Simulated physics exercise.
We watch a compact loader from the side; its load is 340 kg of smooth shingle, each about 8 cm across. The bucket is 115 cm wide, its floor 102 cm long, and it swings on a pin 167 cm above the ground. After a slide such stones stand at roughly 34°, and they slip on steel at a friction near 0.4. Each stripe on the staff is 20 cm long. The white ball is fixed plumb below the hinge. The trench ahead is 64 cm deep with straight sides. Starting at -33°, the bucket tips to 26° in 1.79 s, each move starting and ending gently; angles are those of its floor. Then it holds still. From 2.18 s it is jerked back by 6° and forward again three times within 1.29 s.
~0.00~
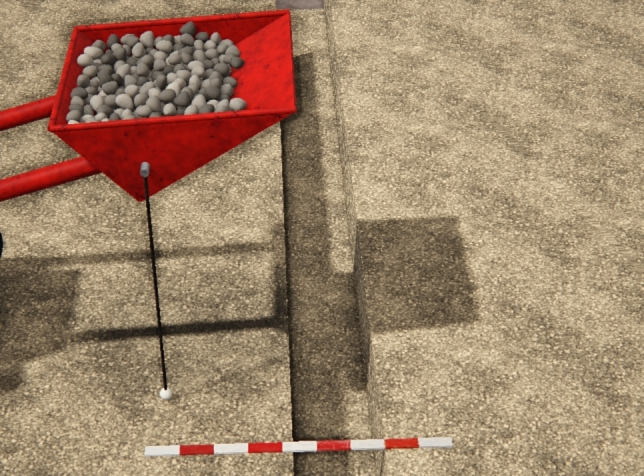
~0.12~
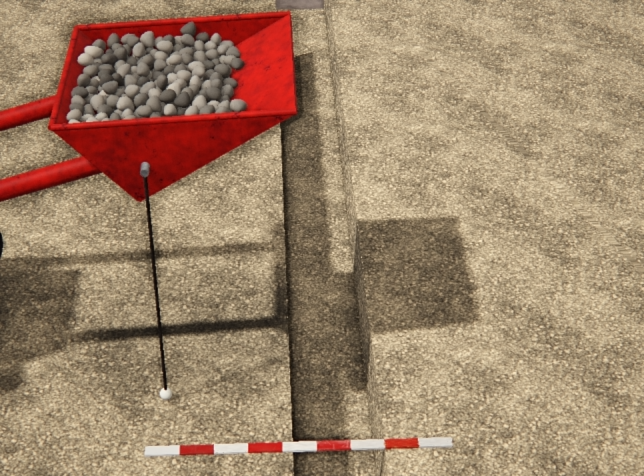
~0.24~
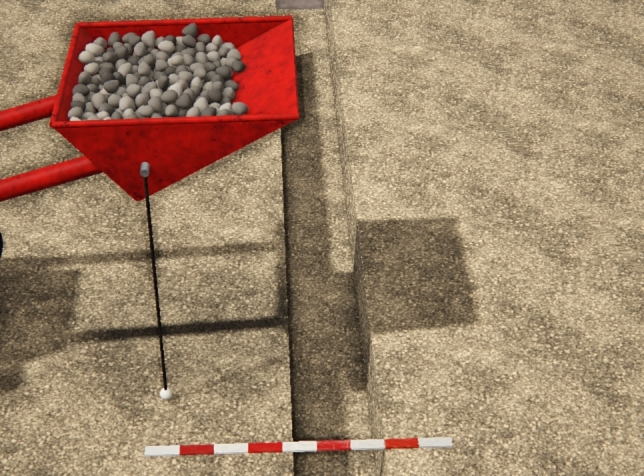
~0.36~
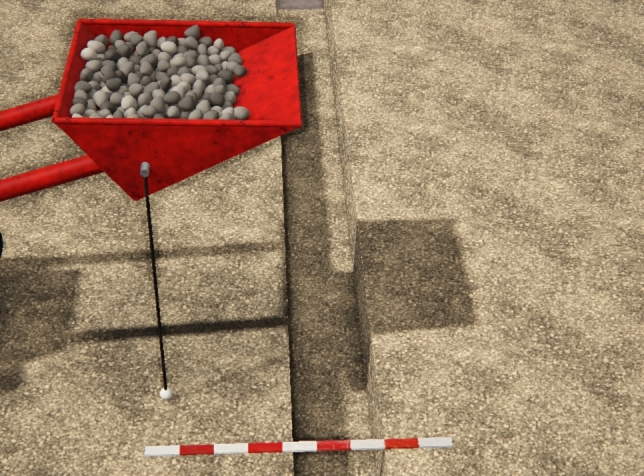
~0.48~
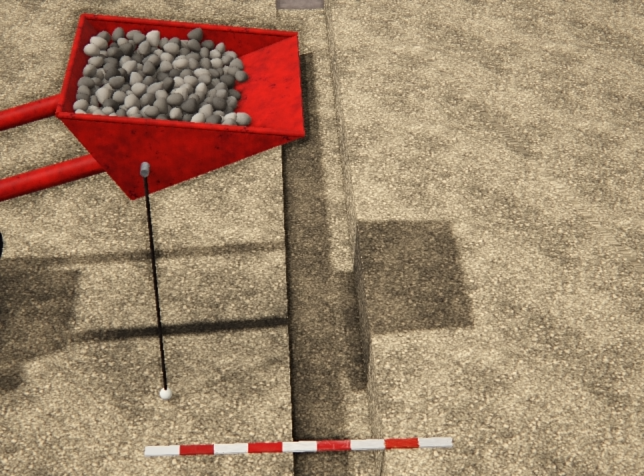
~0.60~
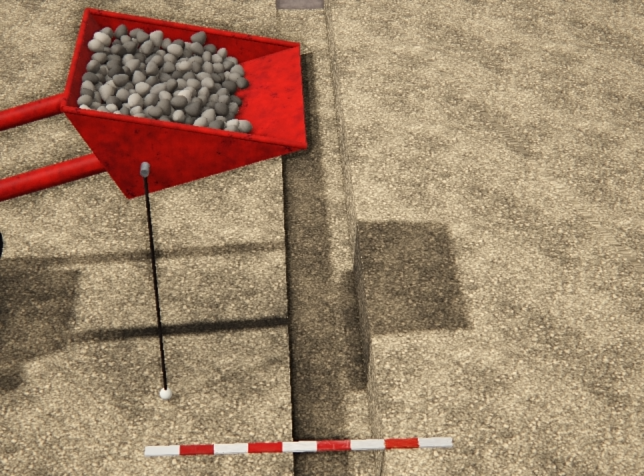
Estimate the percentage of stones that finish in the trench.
Roughly 45 per cent ends in the trench.
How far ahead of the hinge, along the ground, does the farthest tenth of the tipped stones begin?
About 210 cm.
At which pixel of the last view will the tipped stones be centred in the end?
Their middle is at about (383, 320).
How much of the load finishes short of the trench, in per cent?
About 0 per cent.
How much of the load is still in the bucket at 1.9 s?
It holds some 70 per cent.
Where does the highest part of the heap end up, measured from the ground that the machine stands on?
Some 16 cm above that level.
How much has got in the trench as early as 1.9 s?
Some 25 per cent.
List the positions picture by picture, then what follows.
In the first frame, lip at (295, 110), floor tilted -33°, highest stones at (179, 53).
In the second frame, lip at (296, 112), floor tilted -32°, highest stones at (166, 51); the stones move at 0.0 m/s on average.
In the third frame, lip at (298, 117), floor tilted -30°, highest stones at (148, 54); the stones move at 0.1 m/s on average.
In the fourth frame, lip at (301, 124), floor tilted -27°, highest stones at (131, 53); the stones move at 0.1 m/s on average.
In the fifth frame, the bucket is at -23°, its lip at (304, 134); the top of the load is at (110, 51); the stones move at 0.1 m/s on average.
In the sixth frame, the bucket is at -18°, its lip at (306, 146); the top of the load is at (107, 50); the stones move at 0.2 m/s on average.
After 1.3 s the floor is at 17°; 100 % in the bucket; the foremost stones are at (259, 157).
After 1.9 s the floor is at 26°; 72 % in the bucket, 2 % short of the trench, 26 % in the trench; the foremost stones are at (357, 252).
After 3.9 s the floor is at 26°; 0 % in the bucket, 47 % in the trench, 53 % past the trench; the foremost stones are at (600, 294).
After 6.6 s the floor is at 26°; 0 % in the bucket, 47 % in the trench, 53 % past the trench; the foremost stones are at (600, 294).
